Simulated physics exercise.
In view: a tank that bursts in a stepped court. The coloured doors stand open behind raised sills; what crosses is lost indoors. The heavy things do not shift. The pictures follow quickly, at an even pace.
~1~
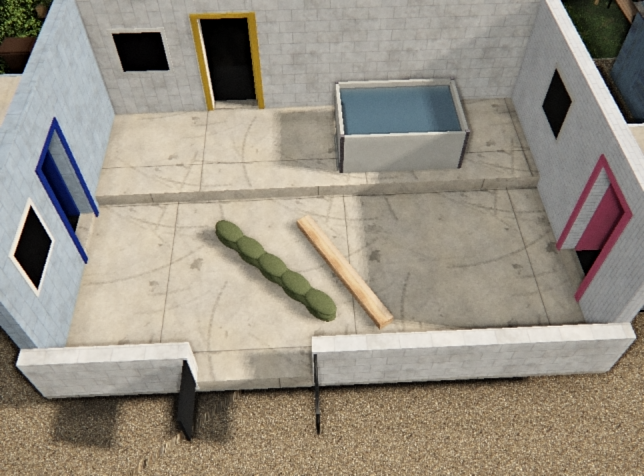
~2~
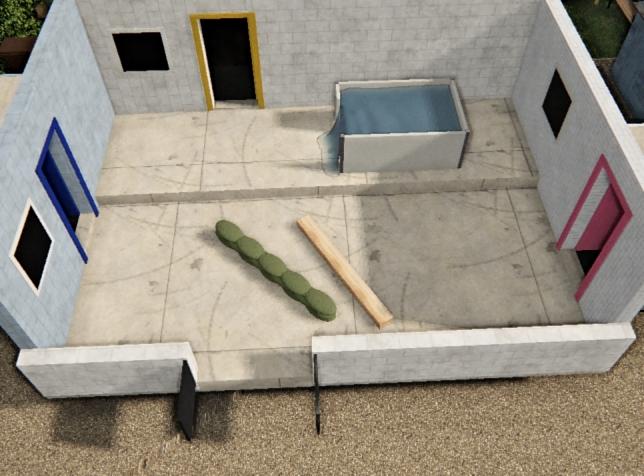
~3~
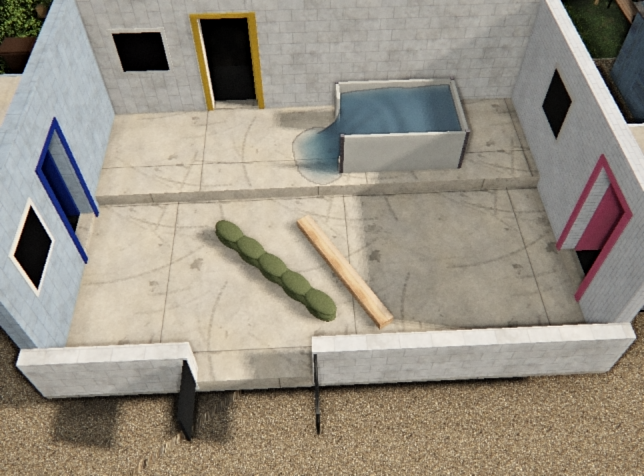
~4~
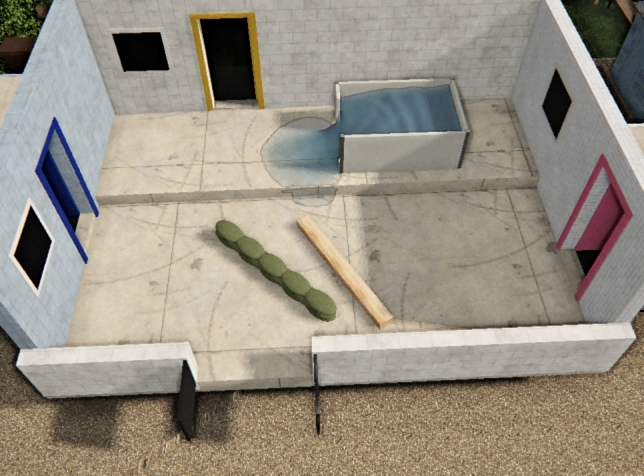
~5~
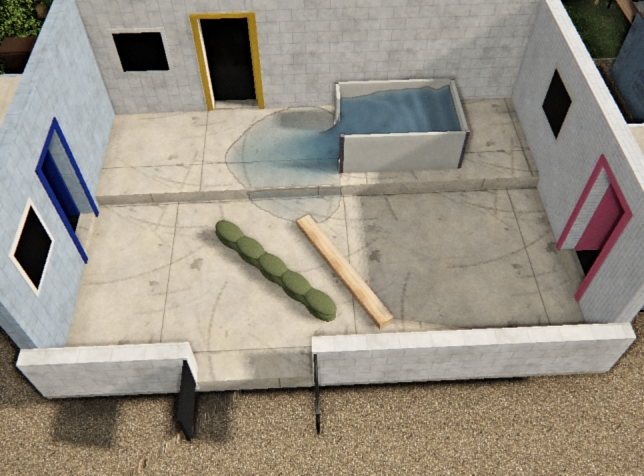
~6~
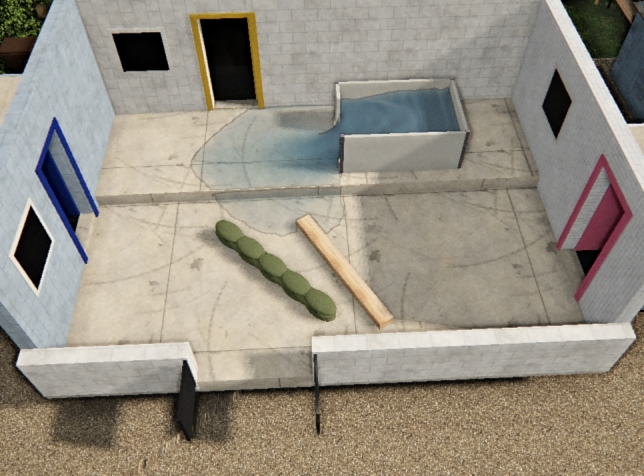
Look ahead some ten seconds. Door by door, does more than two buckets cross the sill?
The blue door takes more than that; the yellow door takes more than that; the pink door stays under that.
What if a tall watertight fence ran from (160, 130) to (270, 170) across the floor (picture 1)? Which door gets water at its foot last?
I say the pink-painted one.
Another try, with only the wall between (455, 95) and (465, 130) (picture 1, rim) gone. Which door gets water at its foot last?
That is the blue-painted one.
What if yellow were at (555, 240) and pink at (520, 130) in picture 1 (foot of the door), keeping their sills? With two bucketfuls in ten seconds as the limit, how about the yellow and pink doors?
Then: Yellow door takes less; pink door is under.
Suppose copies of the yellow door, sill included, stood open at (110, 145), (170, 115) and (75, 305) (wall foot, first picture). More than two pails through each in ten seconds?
In turn: Passes that mark, floods, goes over.
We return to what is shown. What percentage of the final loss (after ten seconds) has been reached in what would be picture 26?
Some 25 per cent.
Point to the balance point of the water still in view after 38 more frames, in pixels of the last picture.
Close to (223, 229).
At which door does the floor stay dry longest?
The door marked pink.
A moment on, water covers 30 % of the floor; the blue door not reached, the yellow door under two buckets in, the pink door not reached.
Next, water covers 40 % of the floor; the blue door under two buckets in, the yellow door over two buckets in, the pink door not reached.
Then, water covers 45 % of the floor; the blue door over two buckets in, the yellow door over two buckets in, the pink door not reached.
Later, water covers 55 % of the floor; the blue door far over two buckets in, the yellow door over two buckets in, the pink door not reached.
In the end, water covers 70 % of the floor; the blue door far over two buckets in, the yellow door over two buckets in, the pink door wet at the sill, nothing in.
